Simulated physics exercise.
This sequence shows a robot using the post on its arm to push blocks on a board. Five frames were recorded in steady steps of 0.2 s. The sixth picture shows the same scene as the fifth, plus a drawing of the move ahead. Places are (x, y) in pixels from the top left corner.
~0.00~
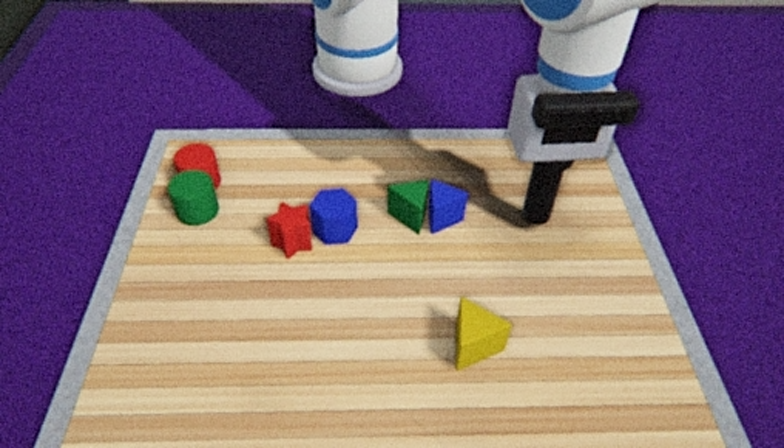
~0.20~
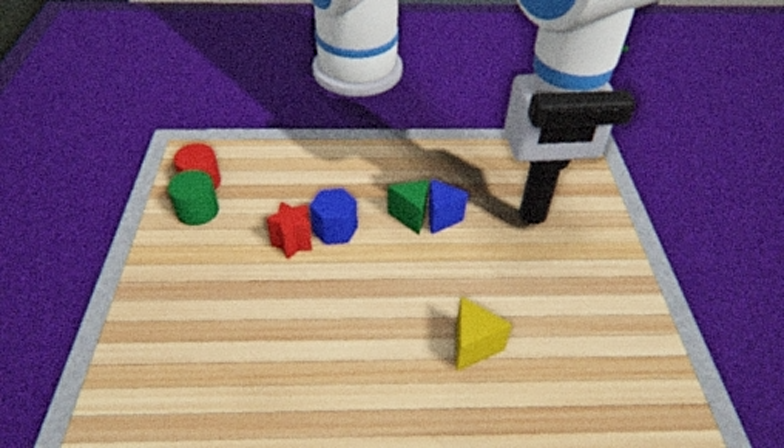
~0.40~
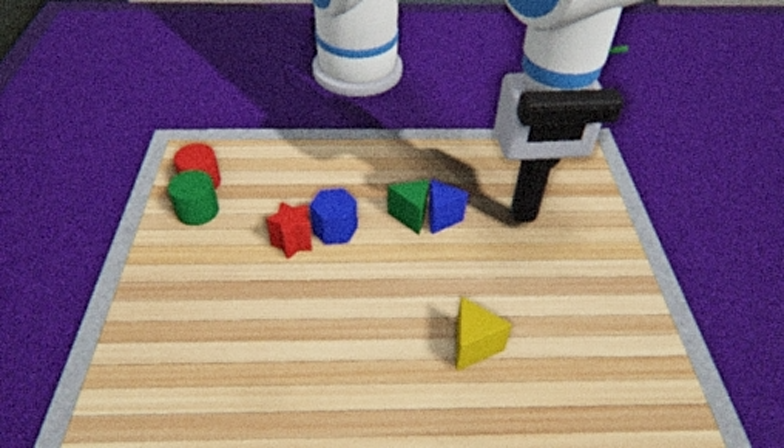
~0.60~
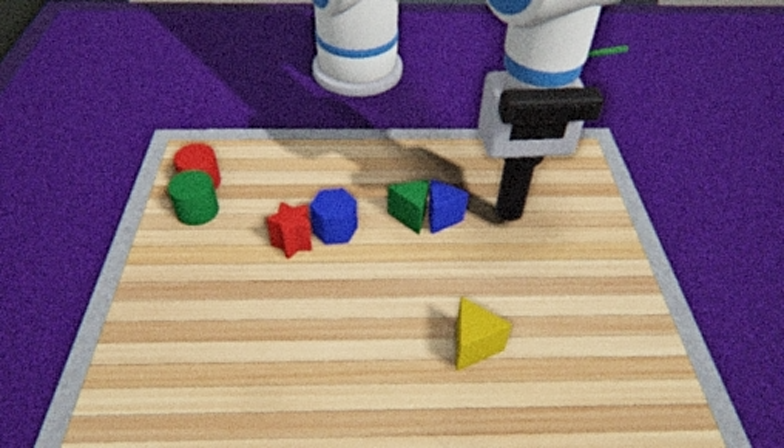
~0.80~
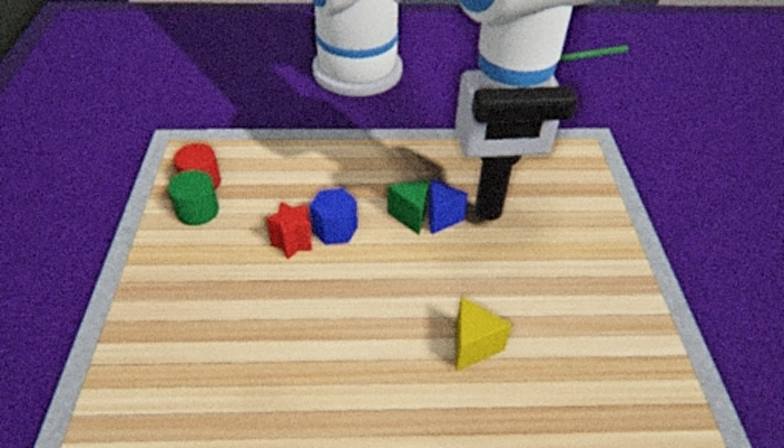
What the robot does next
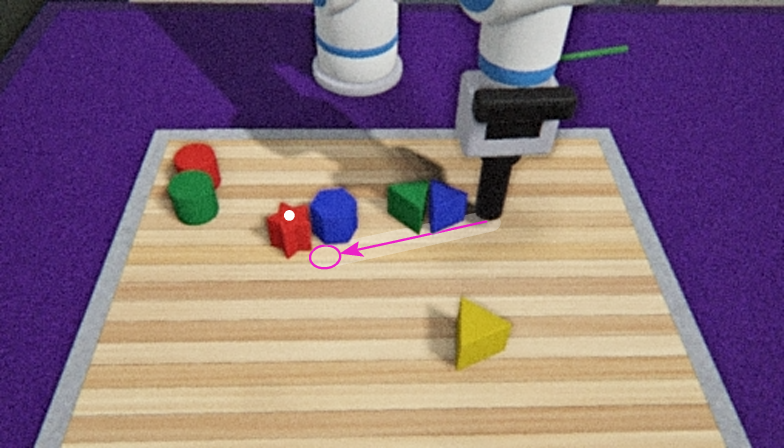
A robot arm with a black post stood over a wooden board of colored blocks, then slid the post slowly left, close beside the blue triangular block, while all the blocks stayed still.
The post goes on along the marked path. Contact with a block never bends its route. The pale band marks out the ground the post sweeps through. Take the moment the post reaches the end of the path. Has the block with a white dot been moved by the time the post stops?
I believe not.
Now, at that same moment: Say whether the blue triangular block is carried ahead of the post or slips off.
It is off to the side or behind.
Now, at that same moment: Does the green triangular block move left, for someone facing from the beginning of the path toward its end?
I expect not.
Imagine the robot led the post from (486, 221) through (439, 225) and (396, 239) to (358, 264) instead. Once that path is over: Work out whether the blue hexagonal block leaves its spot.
It shifts position.
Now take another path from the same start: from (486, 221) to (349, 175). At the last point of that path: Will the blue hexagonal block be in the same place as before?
I believe not.
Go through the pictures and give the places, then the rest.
Tip of the post at (536, 215), middles of tops, red star at (289, 215), blue hexagonal block at (333, 202), green triangular block at (412, 191), blue triangular block at (445, 193), in the first frame.
Post at (533, 215), nothing pushed, in the second frame.
Post at (524, 213), nothing pushed, in the third frame.
Post at (509, 212), nothing pushed, in the fourth frame.
Post at (488, 211), red star at (289, 215), blue hexagonal block at (333, 202), green triangular block at (412, 191), blue triangular block at (445, 193), in the fifth frame.
The line goes from (486, 221) to (325, 257); the dot is on the red star.
On the path given first. One third of the way, post at (435, 223); green triangular block at (378, 184), turned 20° clockwise; blue triangular block at (402, 193), turned 30° clockwise.
Two thirds of the way, post at (380, 234); green triangular block at (363, 175), turned 70° clockwise; blue triangular block at (367, 196), turned 95° clockwise.
At the end, post at (324, 246); red star unmoved; blue hexagonal block at (328, 201); green triangular block at (364, 174), turned 75° clockwise; blue triangular block at (366, 198), turned 125° clockwise.
